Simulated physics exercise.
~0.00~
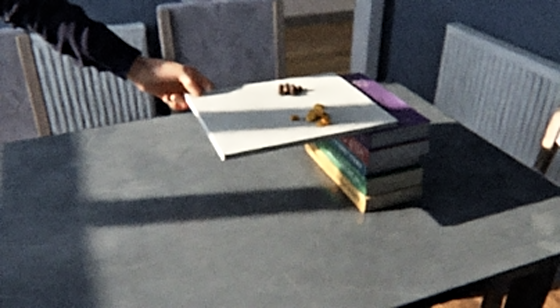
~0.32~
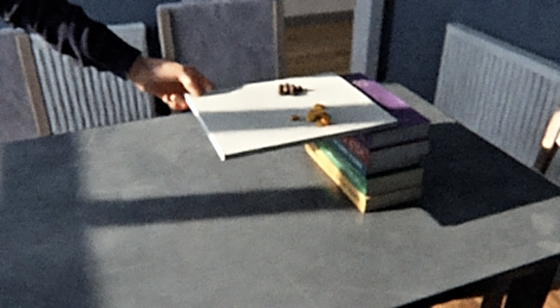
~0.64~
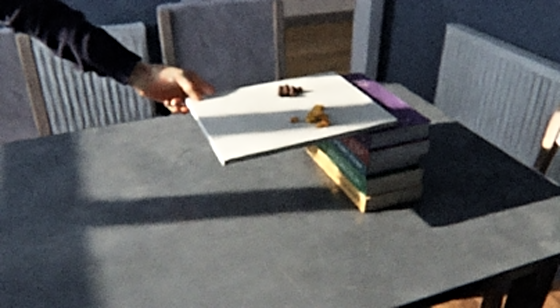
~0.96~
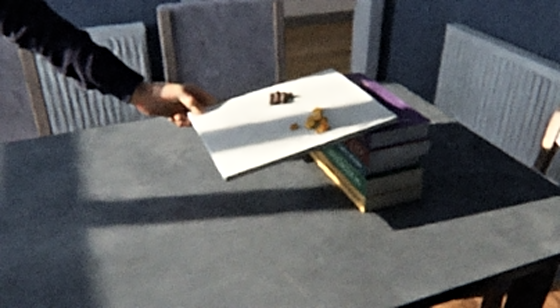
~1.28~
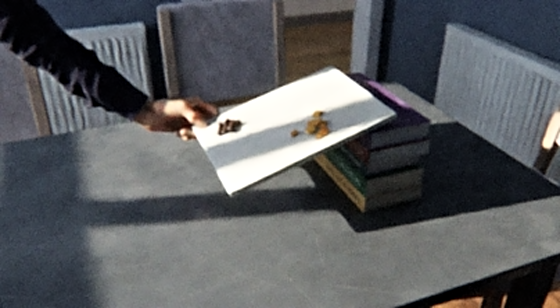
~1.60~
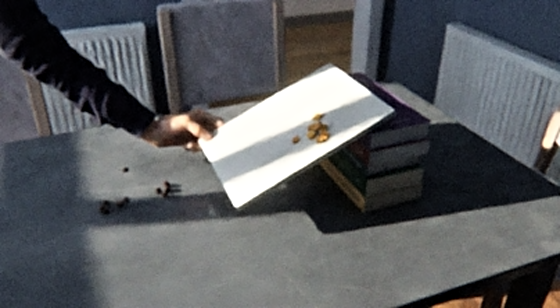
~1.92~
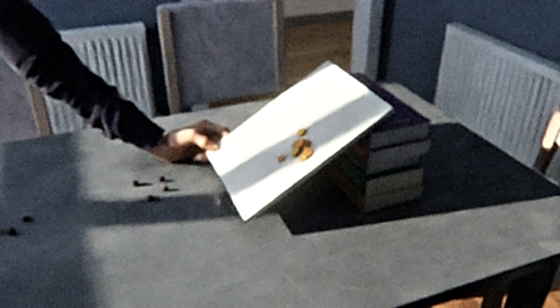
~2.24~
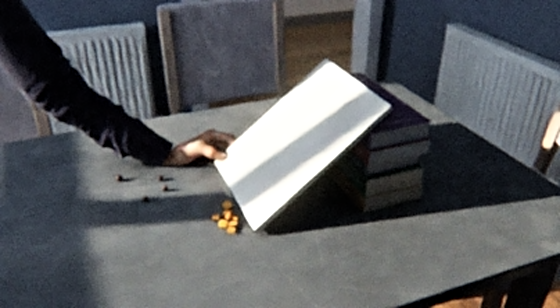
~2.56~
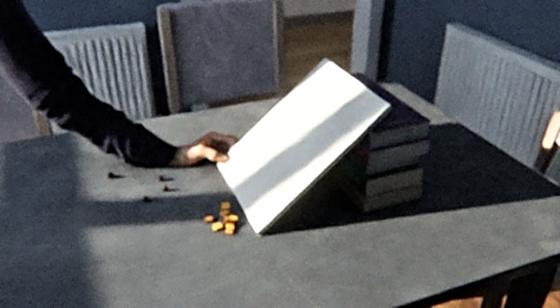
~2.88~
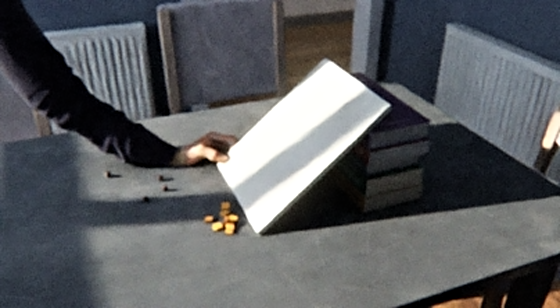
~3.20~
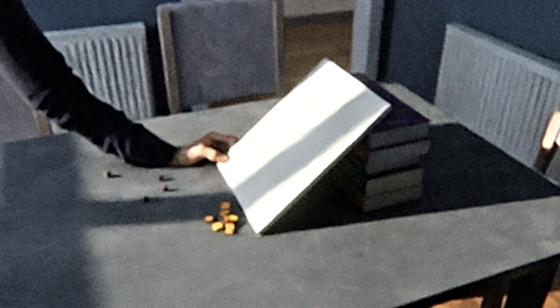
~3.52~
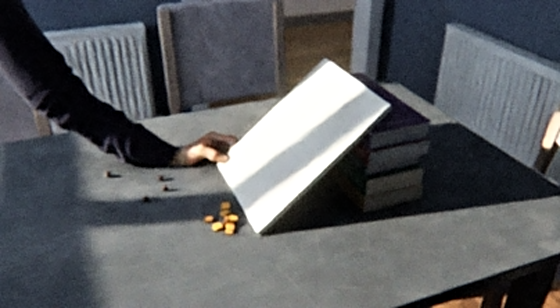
A hand lowered one end of a white board resting on a stack of books, and the small dark pieces slid off first and scattered left across the table before the yellow ones dropped into a cluster by the board's lower edge.
